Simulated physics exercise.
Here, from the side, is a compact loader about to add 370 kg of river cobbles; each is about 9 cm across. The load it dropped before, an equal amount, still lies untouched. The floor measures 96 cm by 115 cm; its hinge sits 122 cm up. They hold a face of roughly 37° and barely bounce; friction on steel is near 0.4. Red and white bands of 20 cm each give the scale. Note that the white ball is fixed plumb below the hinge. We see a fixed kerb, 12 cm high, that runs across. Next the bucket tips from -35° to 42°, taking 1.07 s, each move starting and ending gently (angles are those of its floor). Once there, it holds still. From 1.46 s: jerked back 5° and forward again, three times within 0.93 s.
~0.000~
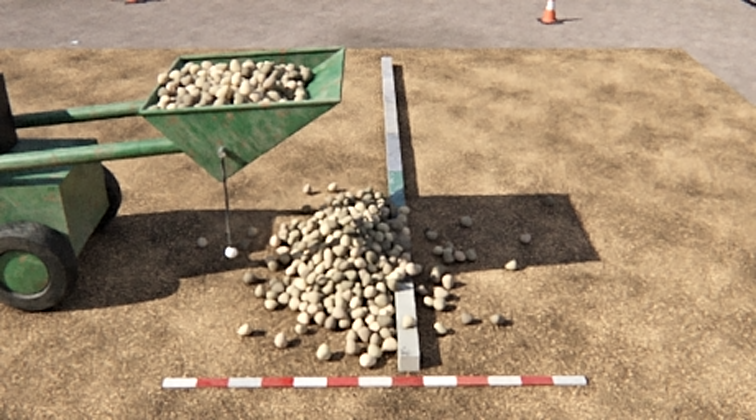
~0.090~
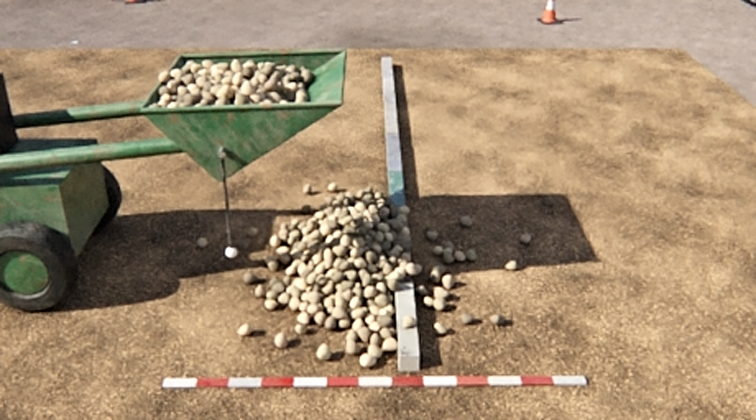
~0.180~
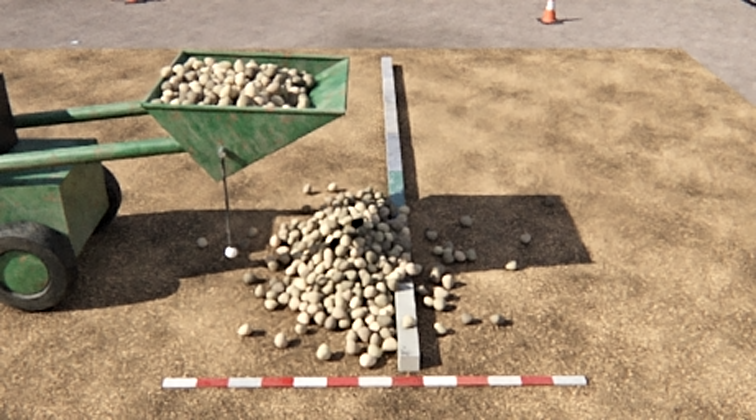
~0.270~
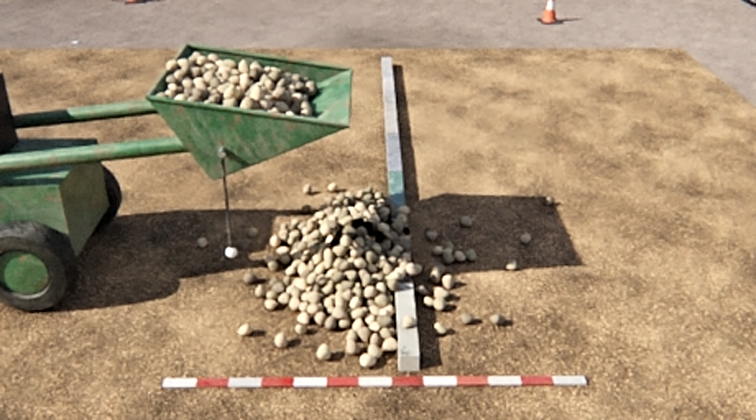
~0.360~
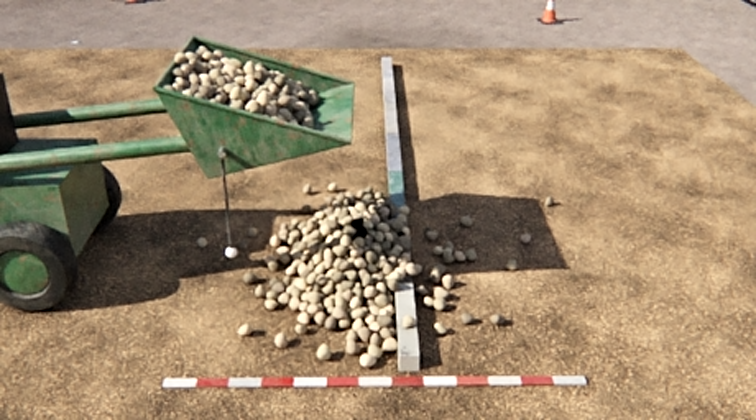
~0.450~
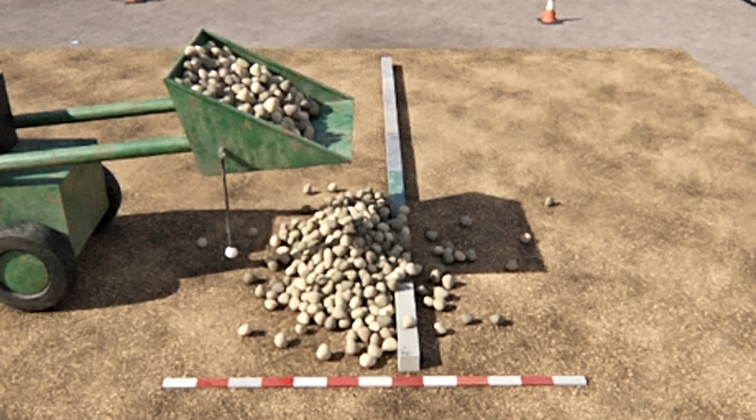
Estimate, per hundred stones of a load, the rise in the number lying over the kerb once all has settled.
Roughly 32 more per hundred.
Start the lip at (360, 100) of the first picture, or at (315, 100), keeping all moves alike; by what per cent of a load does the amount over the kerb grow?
Around 50 and 15 percent respectively.
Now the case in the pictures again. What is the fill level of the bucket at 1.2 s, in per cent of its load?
Still inside: Some 60 %.
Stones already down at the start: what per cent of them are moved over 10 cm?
Roughly 15 per cent of them.
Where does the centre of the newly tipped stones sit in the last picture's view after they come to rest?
I'd say close to (369, 250).
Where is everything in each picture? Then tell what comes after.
In the first frame, lip at (340, 101), floor tilted -35°, highest stones at (224, 75). The earlier load is highest near (360, 236), 27 cm above ground level, 95 % on this side of the kerb, 5 % over the kerb.
In the second frame, lip at (342, 104), floor tilted -33°, highest stones at (215, 76); the stones move at 0.1 m/s on average.
In the third frame, lip at (345, 113), floor tilted -29°, highest stones at (201, 73); the stones move at 0.2 m/s on average.
In the fourth frame, lip at (349, 126), floor tilted -23°, highest stones at (195, 66); the stones move at 0.3 m/s on average.
In the fifth frame, lip at (351, 143), floor tilted -15°, highest stones at (200, 61); the stones move at 0.4 m/s on average.
In the sixth frame, lip at (351, 161), floor tilted -6°, highest stones at (206, 56); the stones move at 0.5 m/s on average.
After 0.8 s the floor is at 30°; in per cent of one load, 100 in the bucket, 95 on this side of the kerb, 5 over the kerb; the foremost stones are at (495, 256).
After 1.2 s the floor is at 42°; in per cent of one load, 61 in the bucket, 133 on this side of the kerb, 5 over the kerb; the foremost stones are at (495, 256).
After 2.8 s the floor is at 42°; in per cent of one load, 0 in the bucket, 163 on this side of the kerb, 37 over the kerb; the foremost stones are at (577, 249).
After 5.5 s the floor is at 42°; in per cent of one load, 0 in the bucket, 163 on this side of the kerb, 37 over the kerb; the foremost stones are at (577, 249). Net gain over the kerb, 32.
